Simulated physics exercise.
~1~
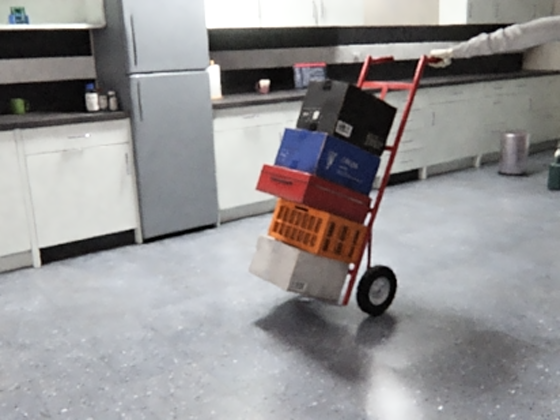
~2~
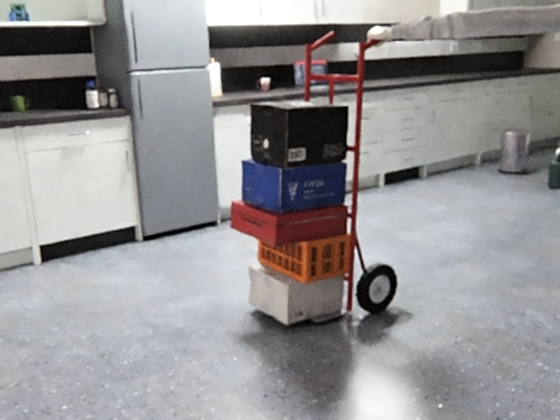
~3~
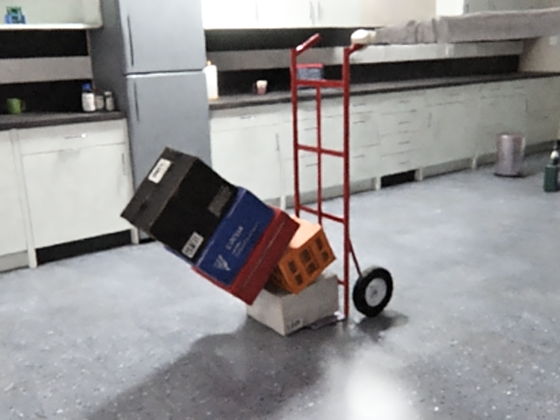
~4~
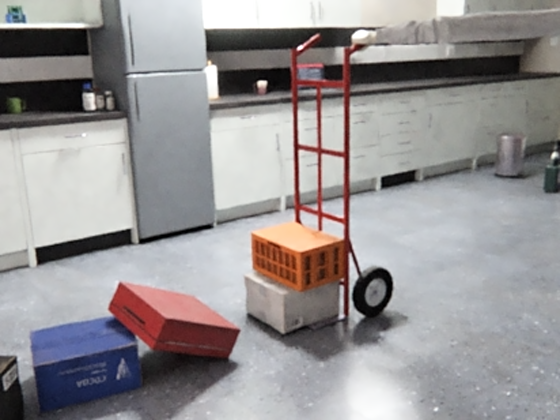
At the start, a red hand truck leans back in a kitchen-like room, held from the right by an outstretched arm, carrying a white box, an orange crate, a red toolbox, a blue box and a black parcel stacked from bottom to top. The truck swings upright, bringing the stack with it. Once it stands straight, the upper three items tip away together to the left, and the orange crate tilts beneath them. They tumble to the floor, while the crate settles back. Finally, the truck stands upright with only the orange crate resting on the white box, and the red toolbox, blue box and black parcel lie to the left.
